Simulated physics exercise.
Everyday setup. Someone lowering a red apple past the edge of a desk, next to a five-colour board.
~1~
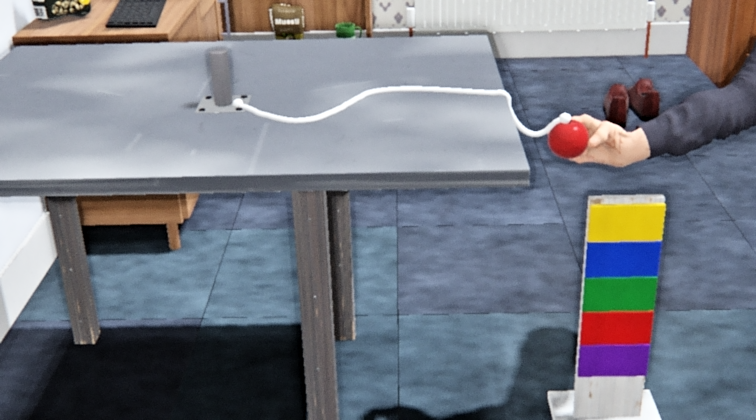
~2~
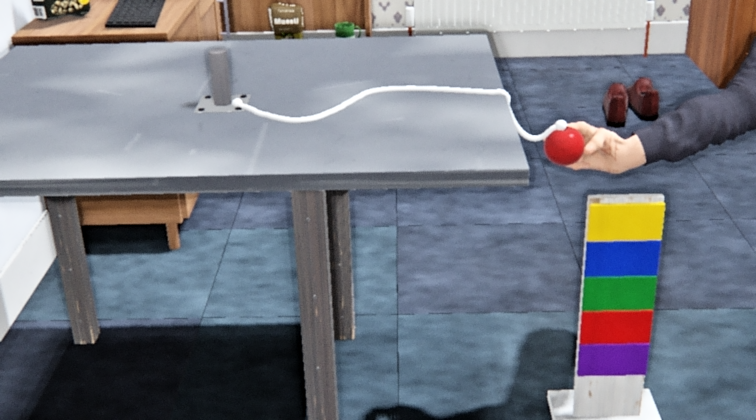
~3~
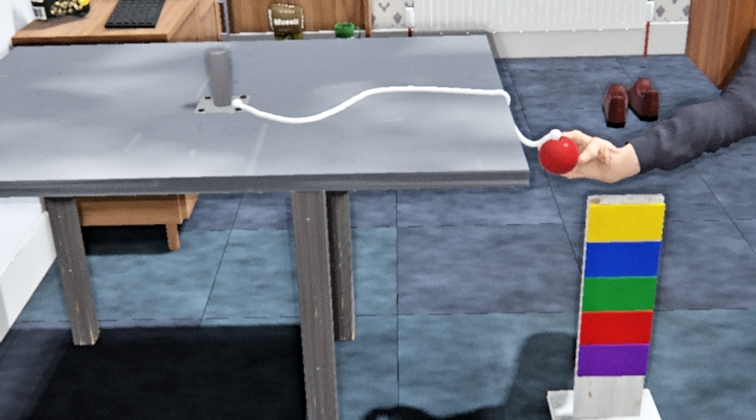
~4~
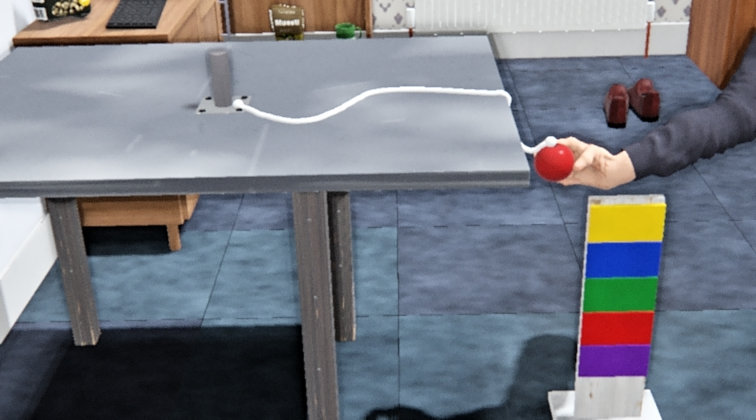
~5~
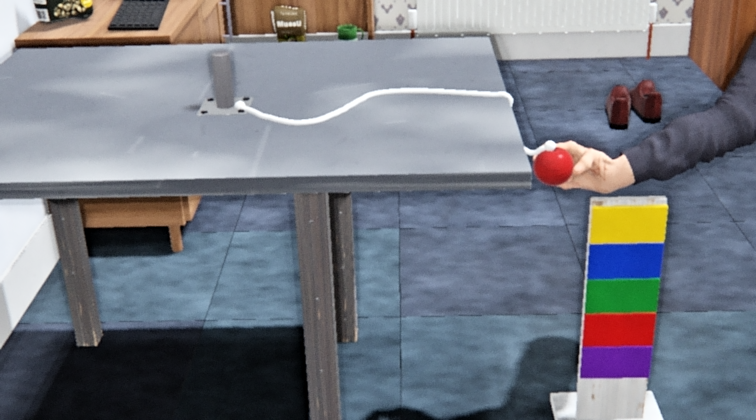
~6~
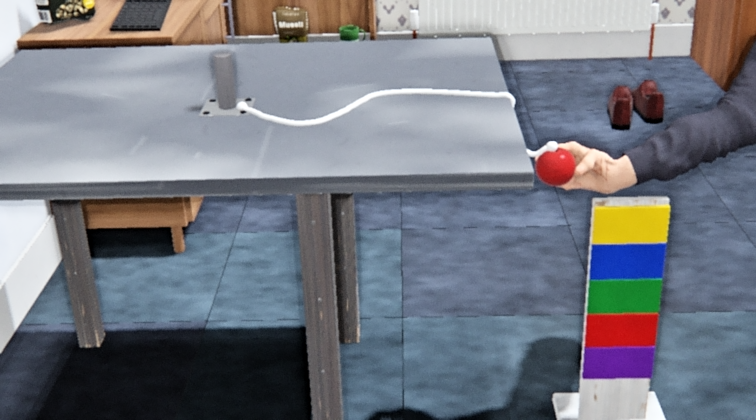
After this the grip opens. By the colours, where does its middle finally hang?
At the blue band.
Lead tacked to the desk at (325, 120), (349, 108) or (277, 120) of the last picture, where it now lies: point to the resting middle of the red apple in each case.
First near (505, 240), then near (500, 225), then near (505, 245).
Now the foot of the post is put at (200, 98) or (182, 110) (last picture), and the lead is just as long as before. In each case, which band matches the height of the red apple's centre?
It comes out yellow the first time and yellow the second time.
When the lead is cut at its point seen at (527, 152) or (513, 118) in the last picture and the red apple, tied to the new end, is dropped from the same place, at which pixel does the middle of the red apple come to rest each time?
Near (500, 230) and (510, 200).
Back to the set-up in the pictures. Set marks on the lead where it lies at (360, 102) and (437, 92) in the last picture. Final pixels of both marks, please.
One ends up around (412, 104), the other around (503, 102).
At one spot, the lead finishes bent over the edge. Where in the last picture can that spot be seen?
Close to (451, 93).
A little later, apple near (473, 262); level with blue.
Next, apple near (499, 265); level with blue.
When it is over, apple near (515, 264); level with blue. The blue one.
